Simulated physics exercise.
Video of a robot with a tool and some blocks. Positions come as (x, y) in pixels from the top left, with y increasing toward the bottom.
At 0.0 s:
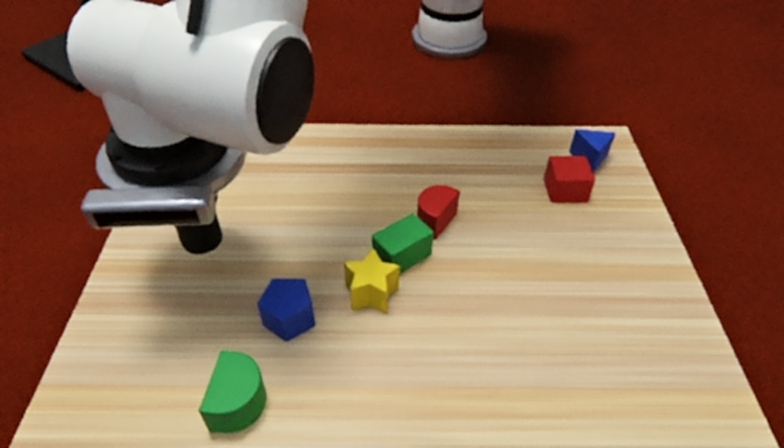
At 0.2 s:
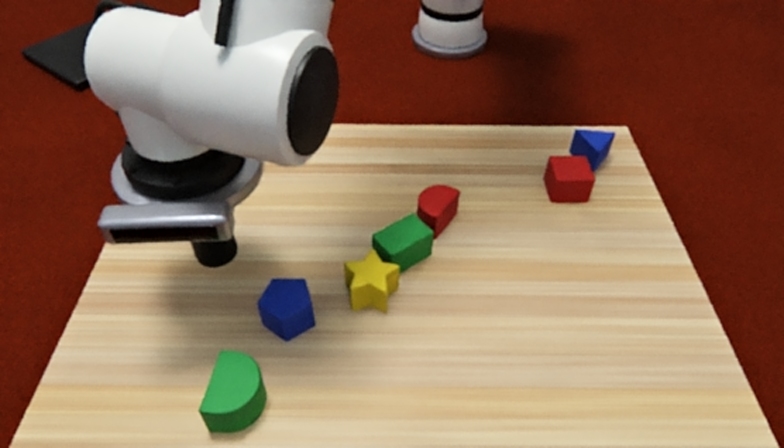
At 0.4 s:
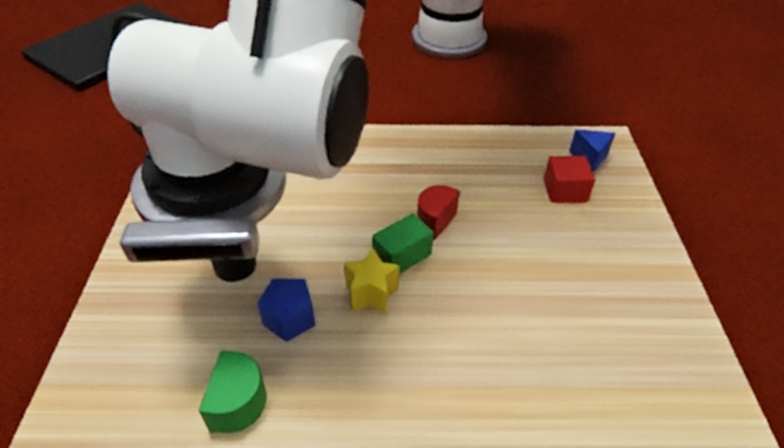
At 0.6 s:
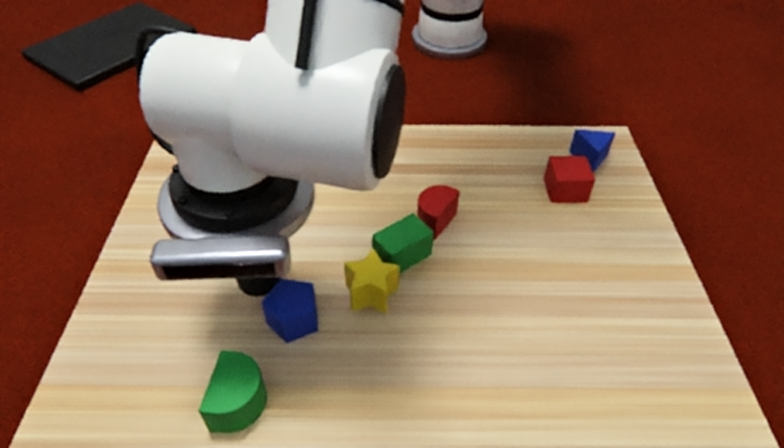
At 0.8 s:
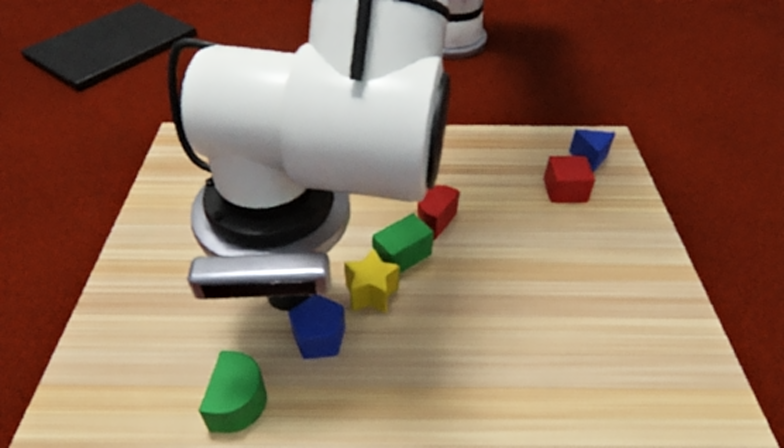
In this clip, a white robot arm over a wooden board moves its dark-tipped tool right and toward the viewer, then pushes the blue pentagonal block slightly in the same direction while the other colored blocks stay still.
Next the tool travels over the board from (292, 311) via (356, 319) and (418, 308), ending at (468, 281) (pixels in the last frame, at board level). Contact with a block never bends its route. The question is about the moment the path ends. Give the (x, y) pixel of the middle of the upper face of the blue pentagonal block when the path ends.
That would be at about pixel (353, 336).
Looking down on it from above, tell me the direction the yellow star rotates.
Turns anticlockwise.
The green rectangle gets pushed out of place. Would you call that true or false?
The claim holds.
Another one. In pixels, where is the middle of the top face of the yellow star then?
At the end it should sit near (443, 237).
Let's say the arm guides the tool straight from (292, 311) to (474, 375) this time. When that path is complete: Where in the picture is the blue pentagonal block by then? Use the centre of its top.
It is going to be at (379, 366).
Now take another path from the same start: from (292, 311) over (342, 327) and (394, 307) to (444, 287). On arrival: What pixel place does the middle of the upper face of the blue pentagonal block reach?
Its top centre lands on (356, 342).
On the path given first. One third of the way, tool at (357, 303); blue pentagonal block at (353, 336), turned 45° clockwise; yellow star at (383, 270), turned 35° anticlockwise.
Two thirds of the way, tool at (421, 292); blue pentagonal block at (353, 336), turned 45° clockwise; yellow star at (420, 254), turned 75° anticlockwise; green rectangle at (408, 223).
At the end, tool at (471, 265); blue pentagonal block at (353, 336), turned 45° clockwise; yellow star at (443, 237), turned 120° anticlockwise; green rectangle at (405, 219), turned 15° anticlockwise; red half-round block at (438, 193).
